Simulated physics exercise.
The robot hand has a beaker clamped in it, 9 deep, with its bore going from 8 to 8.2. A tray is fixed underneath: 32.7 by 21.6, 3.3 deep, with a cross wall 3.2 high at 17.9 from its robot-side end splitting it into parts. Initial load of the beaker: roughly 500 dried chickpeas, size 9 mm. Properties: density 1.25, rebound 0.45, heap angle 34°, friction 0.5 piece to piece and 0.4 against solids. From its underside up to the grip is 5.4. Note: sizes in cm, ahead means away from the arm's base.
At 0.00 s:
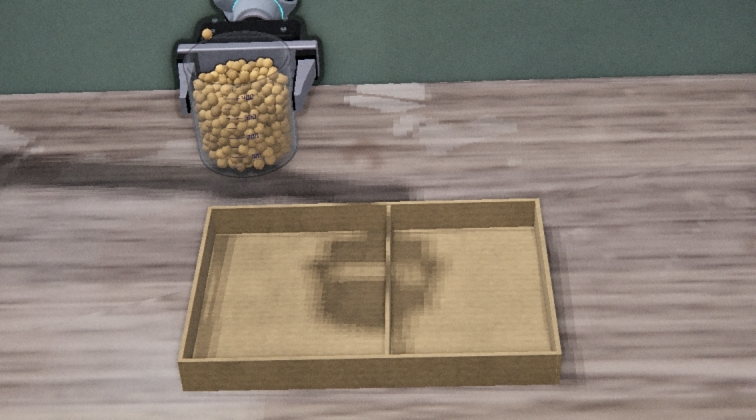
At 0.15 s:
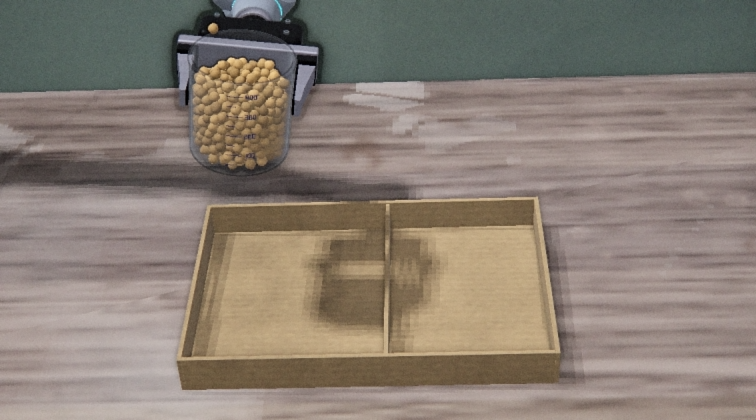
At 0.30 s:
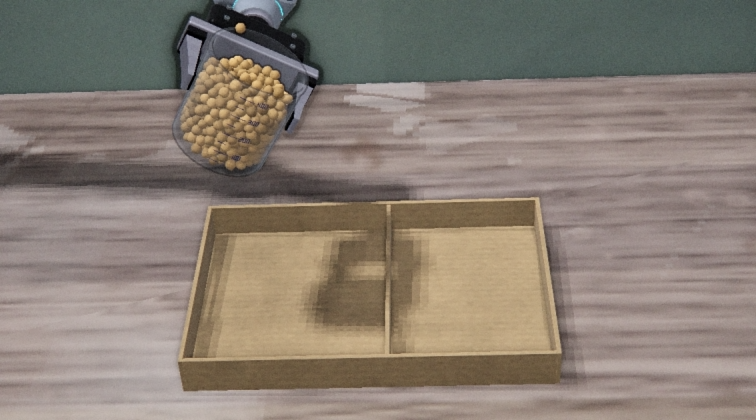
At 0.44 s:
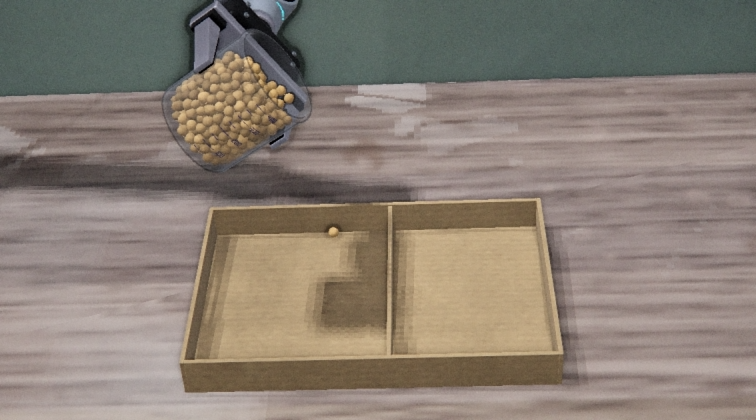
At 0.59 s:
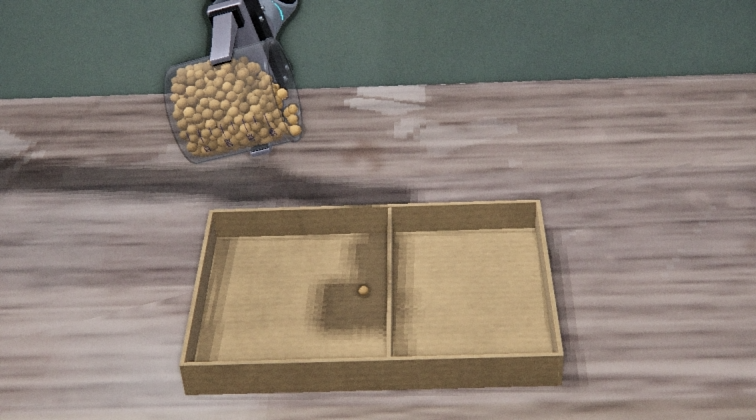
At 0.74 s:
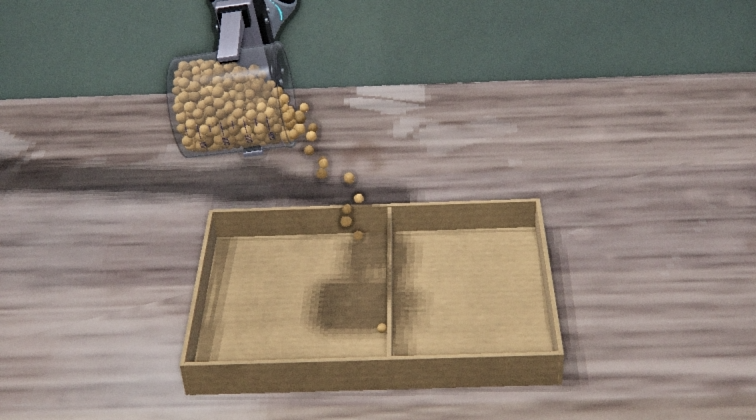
Robot hand tilting a clear beaker of chickpeas over a divided cardboard tray, one dropping first, then several tumbling out.
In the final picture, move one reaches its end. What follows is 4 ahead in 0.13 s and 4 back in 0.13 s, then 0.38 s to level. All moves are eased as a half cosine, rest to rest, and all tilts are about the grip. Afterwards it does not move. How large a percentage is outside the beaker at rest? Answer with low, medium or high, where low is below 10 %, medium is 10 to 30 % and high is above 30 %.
High.
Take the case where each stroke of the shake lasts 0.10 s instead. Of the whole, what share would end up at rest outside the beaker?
65 %.
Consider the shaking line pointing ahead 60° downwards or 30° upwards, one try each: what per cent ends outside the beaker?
You'd get some 20 per cent with the first setting and some 55 per cent with the second.
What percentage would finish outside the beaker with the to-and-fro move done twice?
In that case it would be near 70 percent.
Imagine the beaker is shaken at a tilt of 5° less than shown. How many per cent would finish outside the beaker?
Roughly 40 percent then.
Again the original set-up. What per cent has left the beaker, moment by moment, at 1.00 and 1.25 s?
35, then 50.
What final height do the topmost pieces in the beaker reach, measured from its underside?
I'd say close to 5.5 cm.
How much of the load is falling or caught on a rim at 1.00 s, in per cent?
It amounts to roughly 31 in a hundred.
By 1.00 s, tilted 84° forward, highest piece 24 above the table; 325 in the beaker, 13 in the robot-side part, 7 in the far-side part, 154 in flight or on a rim.
By 1.25 s, tilted 21° forward, highest piece 26 above the table; 252 in the beaker, 130 in the far-side part, 109 in the robot-side part, 8 in flight or on a rim.
By 1.58 s, level, highest piece 24 above the table; 252 in the beaker, 133 in the far-side part, 113 in the robot-side part, 1 on the table or floor.
By 2.63 s, level, highest piece 24 above the table; 252 in the beaker, 133 in the far-side part, 113 in the robot-side part, 1 on the table or floor.
Final count, 252 in the beaker, 133 in the far-side part, 113 in the robot-side part, 1 on the table or floor. That is 49 % outside the beaker.
